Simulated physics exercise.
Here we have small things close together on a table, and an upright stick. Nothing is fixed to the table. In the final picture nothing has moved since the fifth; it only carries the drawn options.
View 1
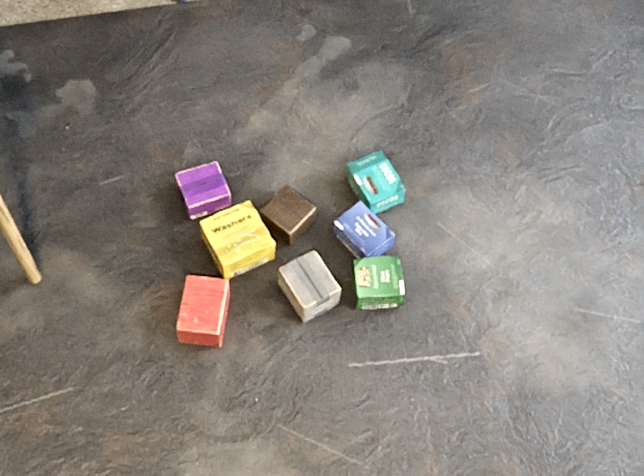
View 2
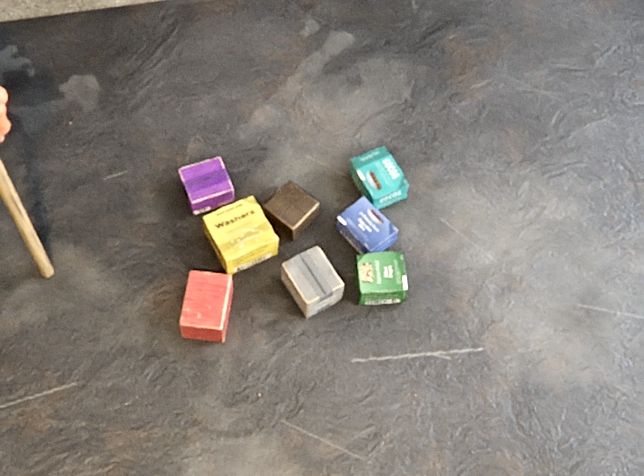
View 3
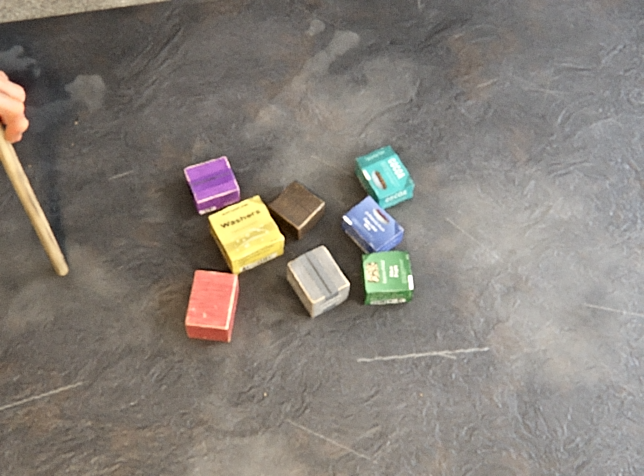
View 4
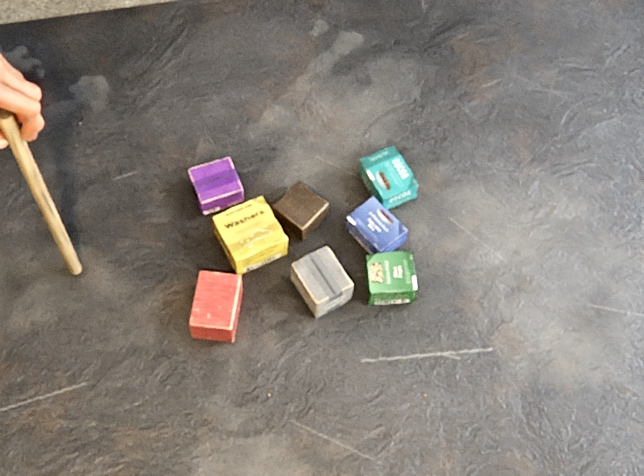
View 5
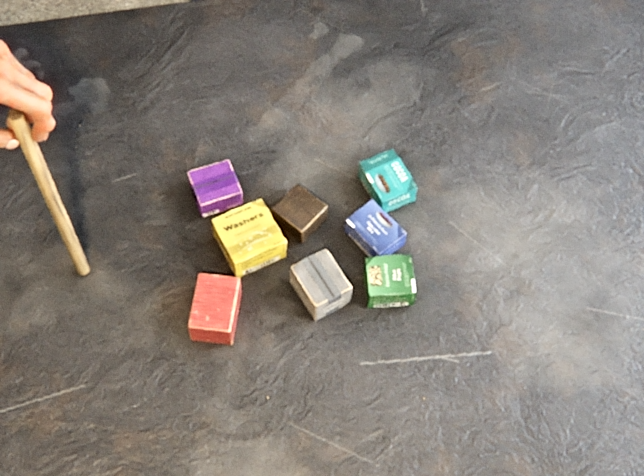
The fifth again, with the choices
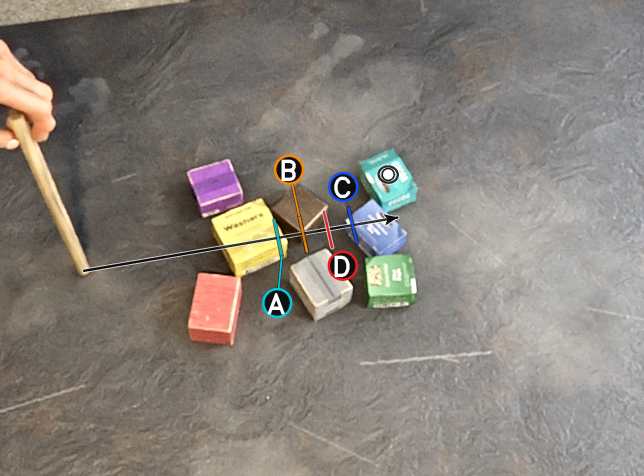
A wooden stick, its lower end near the table, stands at the left of a mottled dark grey tabletop seen from above at an angle. Eight small boxes and blocks cluster near the middle: purple, yellow and red leftward, dark and grey centrally, turquoise, blue and green rightward. The stick moves a short way right, a hand gripping it comes into view, and the camera drifts slightly left, then nearly settles.
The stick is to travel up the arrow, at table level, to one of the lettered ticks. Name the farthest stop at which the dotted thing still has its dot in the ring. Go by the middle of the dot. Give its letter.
Stop at A.
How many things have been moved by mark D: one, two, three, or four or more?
It has moved four or more.
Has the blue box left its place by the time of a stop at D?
By then, yes.
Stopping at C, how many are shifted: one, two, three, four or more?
It has moved four or more.
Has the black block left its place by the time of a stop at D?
By then, yes.
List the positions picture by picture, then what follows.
Black block (287, 215); grey box (309, 286); turquoise box (375, 184), in the first frame.
Turquoise box (378, 179); purple box (207, 185), in the second frame.
Green packet (387, 278); red block (213, 306), in the third frame.
Blue box (376, 229); yellow box (250, 236), in the fourth frame.
Black block (299, 214); grey box (320, 285); turquoise box (387, 182), in the fifth frame.
On the copy, A at (278, 238); B at (303, 234); C at (353, 225); D at (328, 229); the arrow from (84, 271) to (398, 218); the white dot at (389, 175).
On A. First, foot of the stick (156, 260).
Then, foot of the stick (225, 247); yellow box (261, 235); black block (306, 213).
Finally, foot of the stick (278, 238); yellow box (314, 223); black block (350, 198); the dot is still in its ring.
By contrast, B shifts the dotted thing to (409, 176); C shifts the dotted thing to (457, 168); D shifts the dotted thing to (433, 172).
